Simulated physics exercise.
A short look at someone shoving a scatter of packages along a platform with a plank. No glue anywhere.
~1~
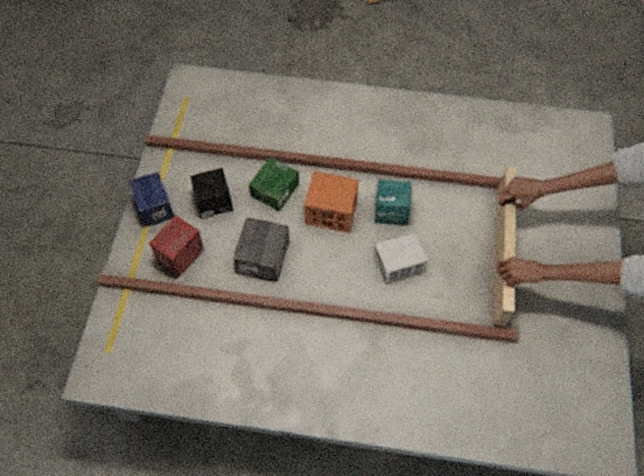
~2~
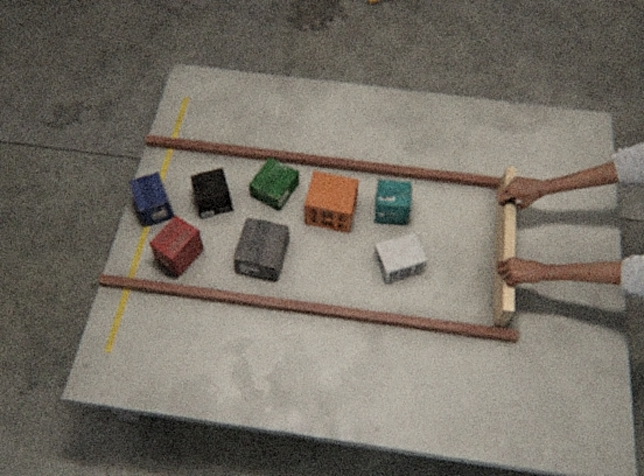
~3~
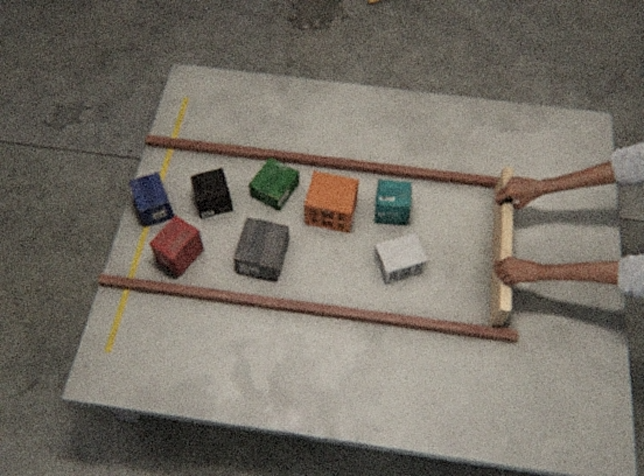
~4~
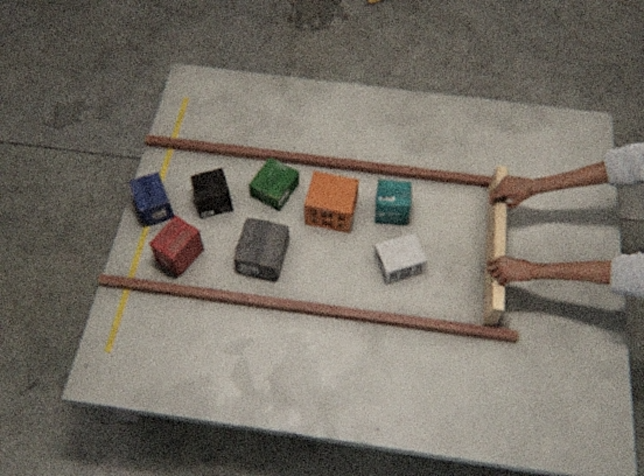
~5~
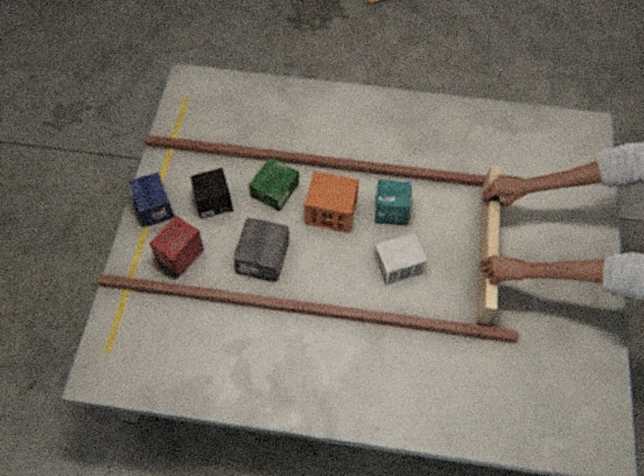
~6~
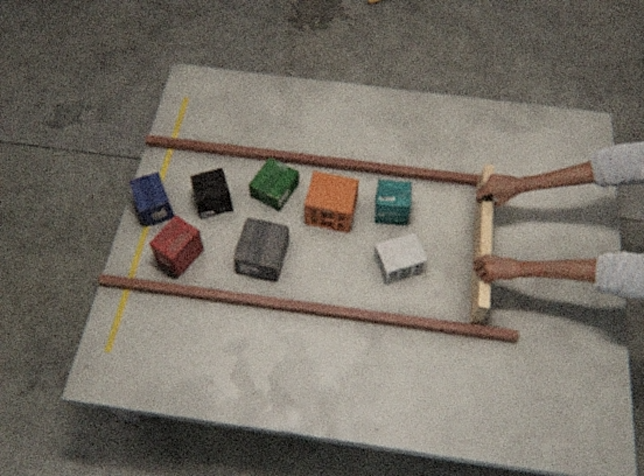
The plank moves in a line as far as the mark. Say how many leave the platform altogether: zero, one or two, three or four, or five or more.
Outcome: The number that fall off is five or more.
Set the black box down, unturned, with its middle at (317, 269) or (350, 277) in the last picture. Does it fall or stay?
In that order, it remains up; does not fall.
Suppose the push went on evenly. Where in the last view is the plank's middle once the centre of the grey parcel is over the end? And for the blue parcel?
Near (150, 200) and (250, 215).
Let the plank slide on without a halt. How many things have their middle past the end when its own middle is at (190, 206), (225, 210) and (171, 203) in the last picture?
Past the end: 4, 1 and 5.
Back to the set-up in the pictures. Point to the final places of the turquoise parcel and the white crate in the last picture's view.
Near (141, 171) and (127, 211).
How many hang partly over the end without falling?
The number is 2.
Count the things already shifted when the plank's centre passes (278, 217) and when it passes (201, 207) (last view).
By then 8, and 8.
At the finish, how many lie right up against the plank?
That makes 2.
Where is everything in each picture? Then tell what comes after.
In the first picture, blue parcel (152, 199); red tote (178, 247); black box (212, 193); plank (505, 246); tape (151, 212).
In the second picture, red tote (178, 247); white crate (400, 258).
In the third picture, black box (212, 193); grey parcel (262, 249).
In the fourth picture, blue parcel (152, 200); orange crate (332, 202).
In the fifth picture, red tote (178, 247); plank (489, 244).
In the sixth picture, blue parcel (152, 200); red tote (178, 247); black box (212, 193); plank (482, 243); tape (151, 212).
Early on, none off yet; blue parcel at rest near (152, 200); red tote at rest near (178, 247); black box at rest near (212, 194).
Finally, the number that fall off is five or more; lost, orange crate, grey parcel, green parcel, black box, red tote and blue parcel.
